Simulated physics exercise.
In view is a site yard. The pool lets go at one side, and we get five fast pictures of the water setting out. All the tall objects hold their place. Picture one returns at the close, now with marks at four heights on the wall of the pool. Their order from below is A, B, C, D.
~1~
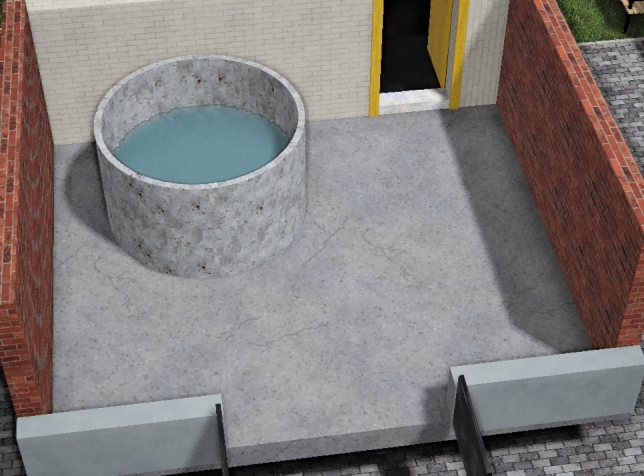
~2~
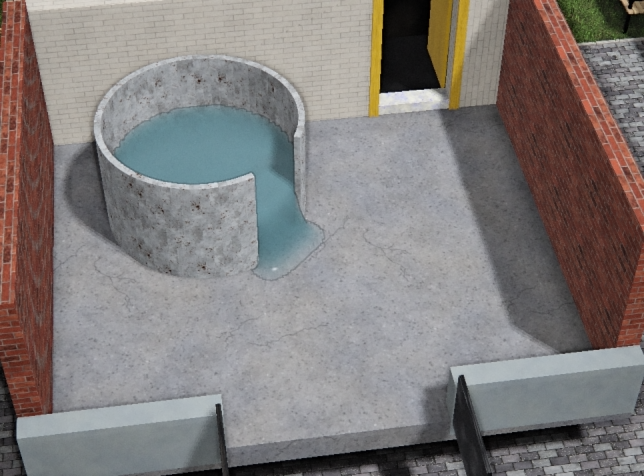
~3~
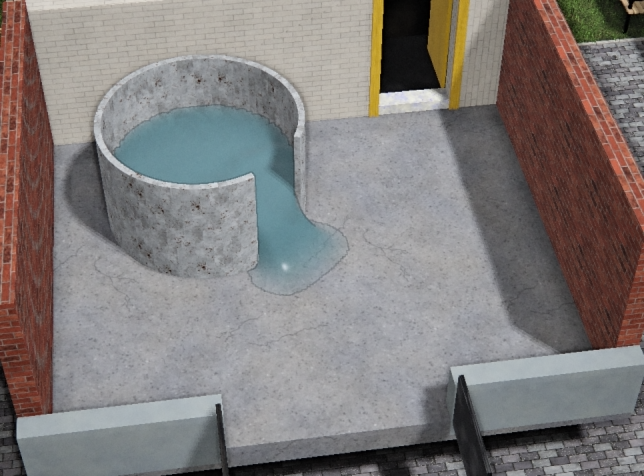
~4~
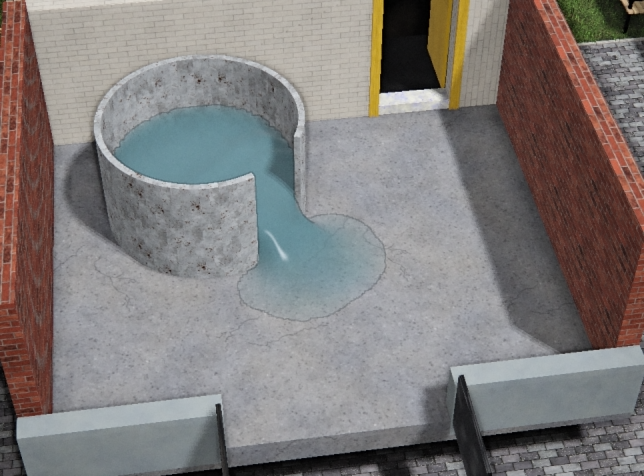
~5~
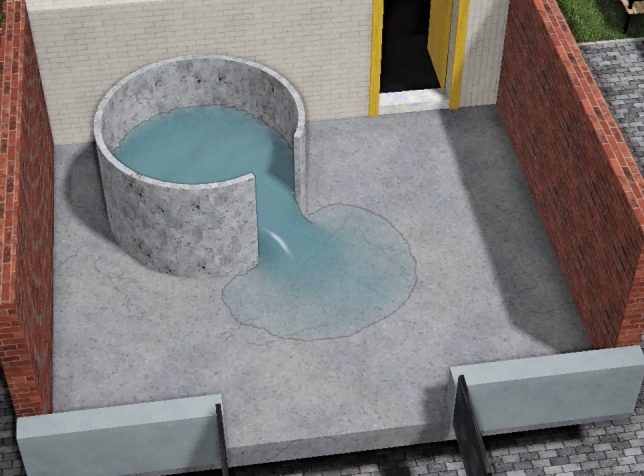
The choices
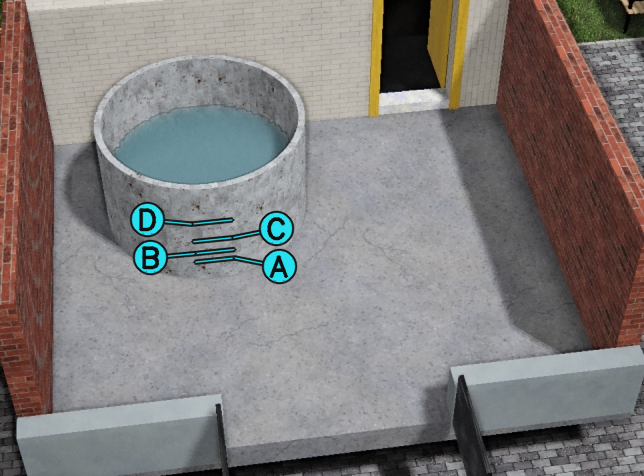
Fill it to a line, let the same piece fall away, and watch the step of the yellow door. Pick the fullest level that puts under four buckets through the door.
Choose D.
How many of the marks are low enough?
All of them.
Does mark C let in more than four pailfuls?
No, not at all.
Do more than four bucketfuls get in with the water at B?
No.
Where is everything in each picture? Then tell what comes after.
In the first picture, water in the pool at rest, its middle at (204, 164); foot of the yellow doorway at (413, 112); open gate at (337, 377).
In the second picture, front seen at (266, 272), 1 % of the ground wet.
In the third picture, front seen at (339, 249), 3 % of the ground wet.
In the fourth picture, front seen at (372, 273), 7 % of the ground wet.
In the fifth picture, front seen at (400, 295), 12 % of the ground wet.
On the marked copy, A at (215, 260); B at (214, 251); C at (213, 239); D at (211, 222); from the bottom up A, B, C, D.
Choosing A, nothing gets over.
Choosing B, nothing gets over.
Choosing C, nothing gets over.
Choosing D, a bucket or two gets in.
